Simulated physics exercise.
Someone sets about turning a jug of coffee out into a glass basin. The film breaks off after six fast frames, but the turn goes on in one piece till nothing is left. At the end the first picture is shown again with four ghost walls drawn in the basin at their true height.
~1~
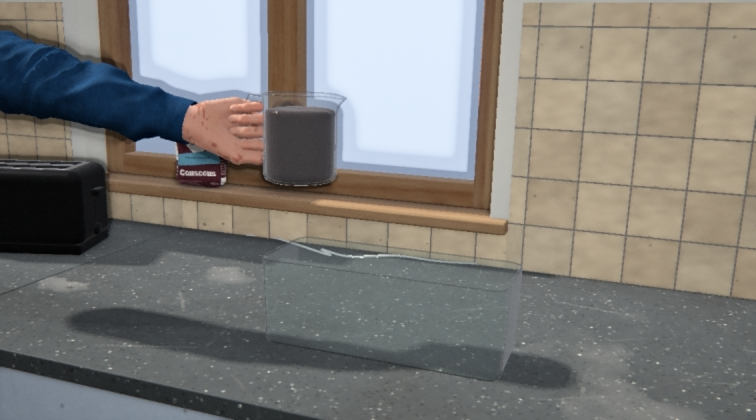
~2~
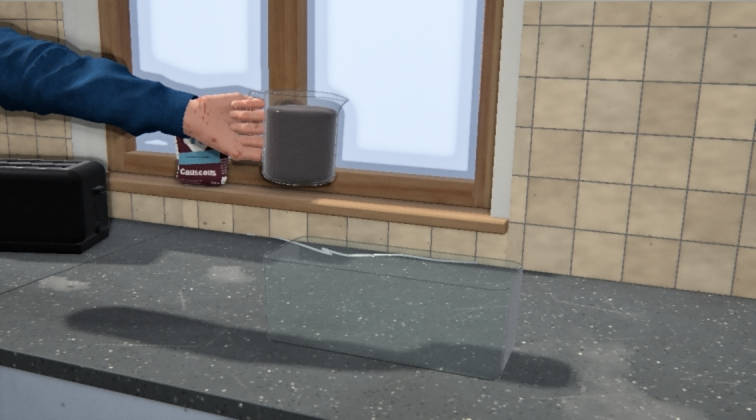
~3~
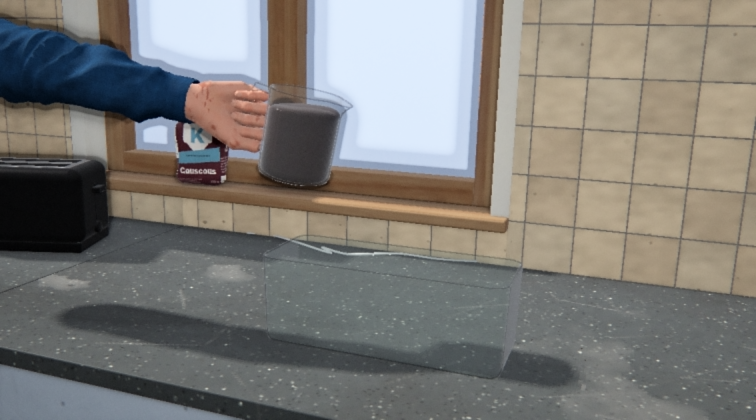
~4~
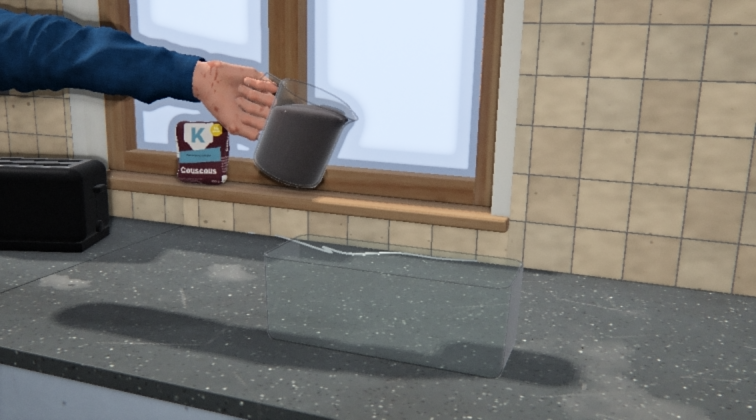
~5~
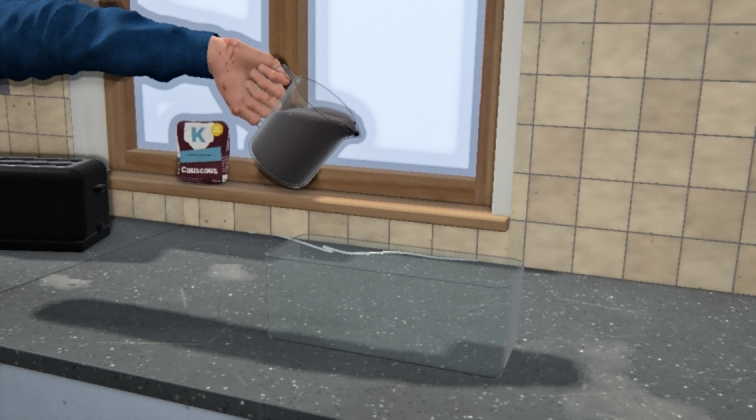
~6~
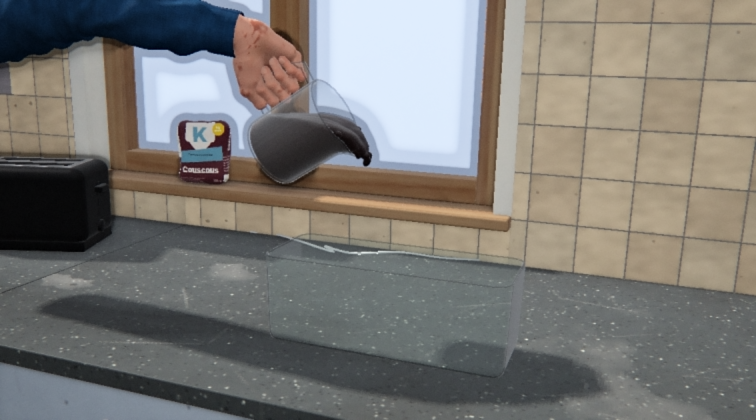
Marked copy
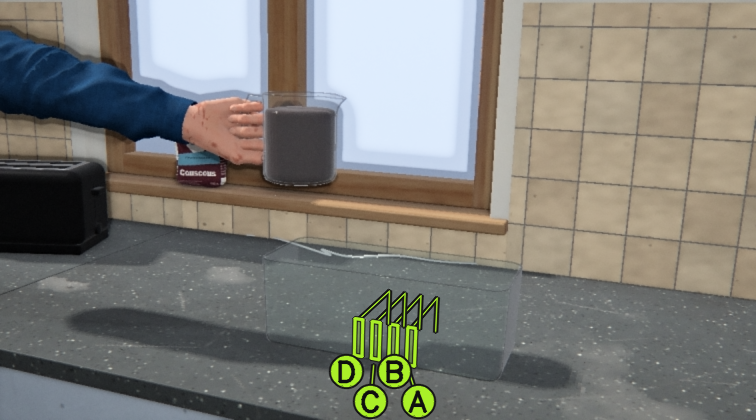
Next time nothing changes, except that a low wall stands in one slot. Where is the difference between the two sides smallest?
D.
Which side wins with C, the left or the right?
The left one.
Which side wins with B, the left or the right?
The left side.
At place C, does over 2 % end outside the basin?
Yes.
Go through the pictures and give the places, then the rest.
Upright, lip at (345, 98); basin from (268, 339) to (501, 381); nothing has left yet.
Tipped about 3°, lip at (347, 100); nothing has left yet.
Tipped about 11°, lip at (351, 106); nothing has left yet.
Tipped about 24°, lip at (356, 119); nothing has left yet.
Tipped about 40°, lip at (359, 137); nothing has left yet.
Tipped about 58°, lip at (357, 156); coffee is over the lip, down to (365, 164).
On the marked copy, A at (408, 371); B at (391, 368); C at (373, 365); D at (356, 361).
With A, about 86 % ends left of the wall and 7 % right of it; 7 % is lost outside.
With B, about 86 % ends left of the wall and 5 % right of it; 9 % is lost outside.
With C, about 70 % ends left of the wall and 19 % right of it; 11 % is lost outside.
With D, about 48 % ends left of the wall and 49 % right of it; 3 % is lost outside.
